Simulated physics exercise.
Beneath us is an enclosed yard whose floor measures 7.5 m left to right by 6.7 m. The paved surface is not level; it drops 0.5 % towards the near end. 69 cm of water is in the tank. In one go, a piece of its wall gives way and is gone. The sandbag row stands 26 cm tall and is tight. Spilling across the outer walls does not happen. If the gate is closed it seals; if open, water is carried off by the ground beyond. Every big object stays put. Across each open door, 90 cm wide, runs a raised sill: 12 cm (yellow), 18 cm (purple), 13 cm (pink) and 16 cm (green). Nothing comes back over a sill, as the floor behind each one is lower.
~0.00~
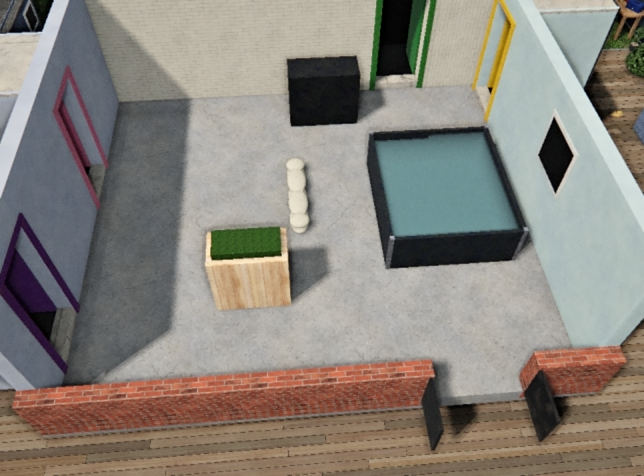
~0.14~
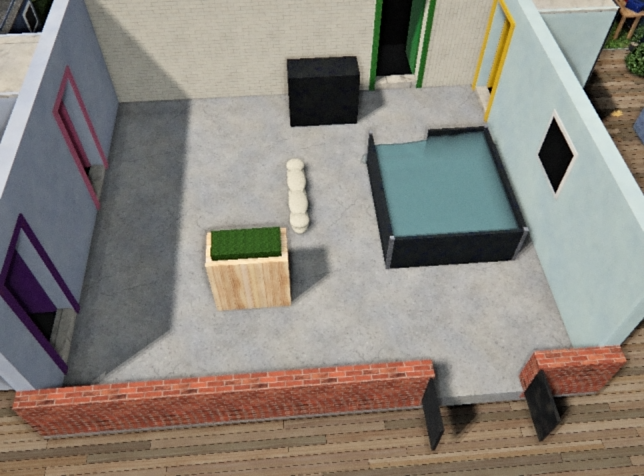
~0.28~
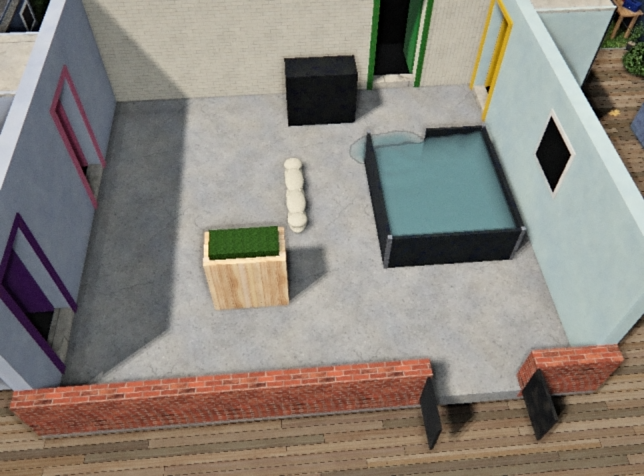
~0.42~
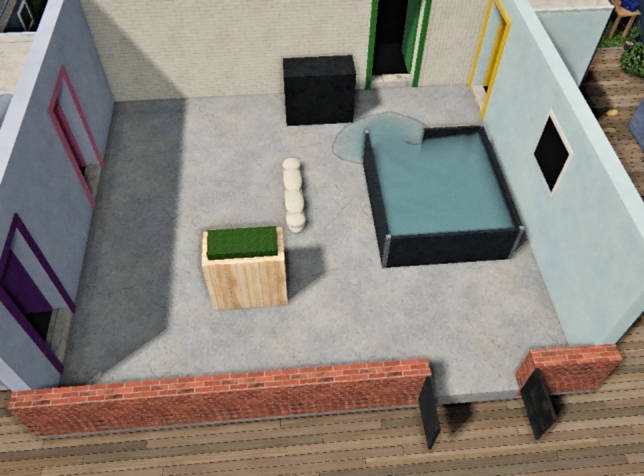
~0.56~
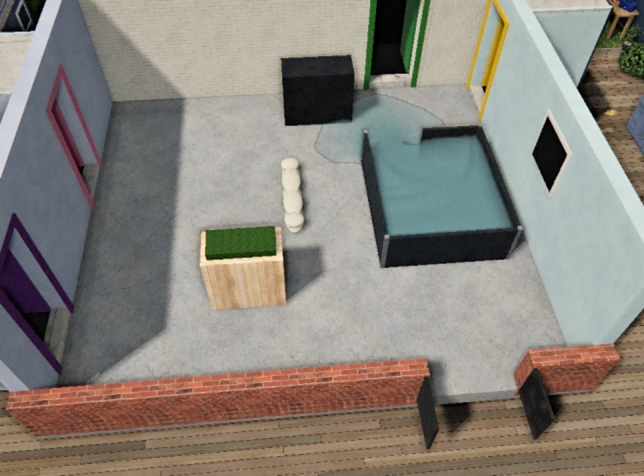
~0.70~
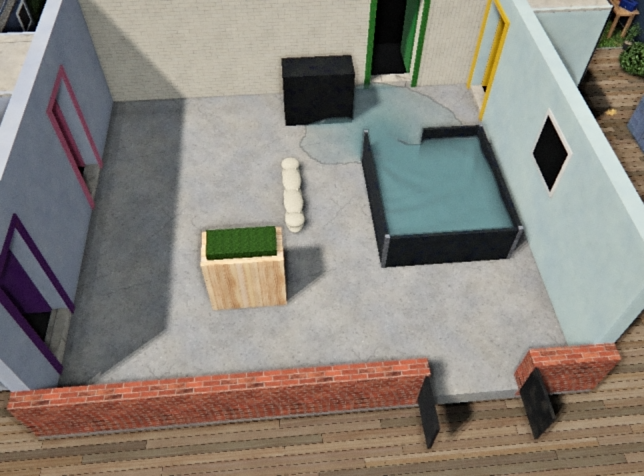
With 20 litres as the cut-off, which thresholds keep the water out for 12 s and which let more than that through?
In order: The yellow door breaks the limit; the purple door remains within the limit; the pink door remains within the limit; the green door breaks the limit.
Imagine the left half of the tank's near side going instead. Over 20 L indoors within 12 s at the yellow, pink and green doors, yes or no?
Here's how it goes: Yellow falls short, pink falls short, green falls short.
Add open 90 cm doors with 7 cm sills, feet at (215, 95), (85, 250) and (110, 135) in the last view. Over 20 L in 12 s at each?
In sequence the answers are less than that, less than that and more than that.
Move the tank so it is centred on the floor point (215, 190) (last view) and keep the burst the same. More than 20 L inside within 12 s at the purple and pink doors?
Purple: Within limit; pink: Within limit.
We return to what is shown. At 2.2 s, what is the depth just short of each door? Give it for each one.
You'd get yellow at 22 cm, purple at 0 cm, pink at 0 cm, and green at 35 cm.
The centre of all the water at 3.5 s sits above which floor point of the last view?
Its balance point lies near (372, 167).
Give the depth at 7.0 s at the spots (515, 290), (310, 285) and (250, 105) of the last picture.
First 2 cm, then 0 cm, then 4 cm.
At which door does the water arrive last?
Last comes the purple one.
After 1.4 s water covers 15 % of the floor and is deepest (44 cm) near (356, 94); yellow door 5 cm at the sill, 0 L in, purple door not reached, pink door not reached, green door 34 cm at the sill, 41 L in.
After 2.2 s water covers 25 % of the floor and is deepest (42 cm) near (356, 94); yellow door 22 cm at the sill, 7 L in, purple door not reached, pink door not reached, green door 35 cm at the sill, 118 L in.
After 3.5 s water covers 45 % of the floor and is deepest (27 cm) near (464, 88); yellow door 23 cm at the sill, 86 L in, purple door not reached, pink door 10 cm at the sill, 0 L in, green door 24 cm at the sill, 196 L in.
After 7.0 s water covers 70 % of the floor and is deepest (18 cm) near (464, 88); yellow door 17 cm at the sill, 190 L in, purple door 4 cm at the sill, 0 L in, pink door 9 cm at the sill, 0 L in, green door 15 cm at the sill, 232 L in.
After 12.0 s water covers 90 % of the floor and is deepest (10 cm) near (54, 411); yellow door 9 cm at the sill, 206 L in, purple door 9 cm at the sill, 0 L in, pink door 7 cm at the sill, 0 L in, green door 8 cm at the sill, 232 L in.
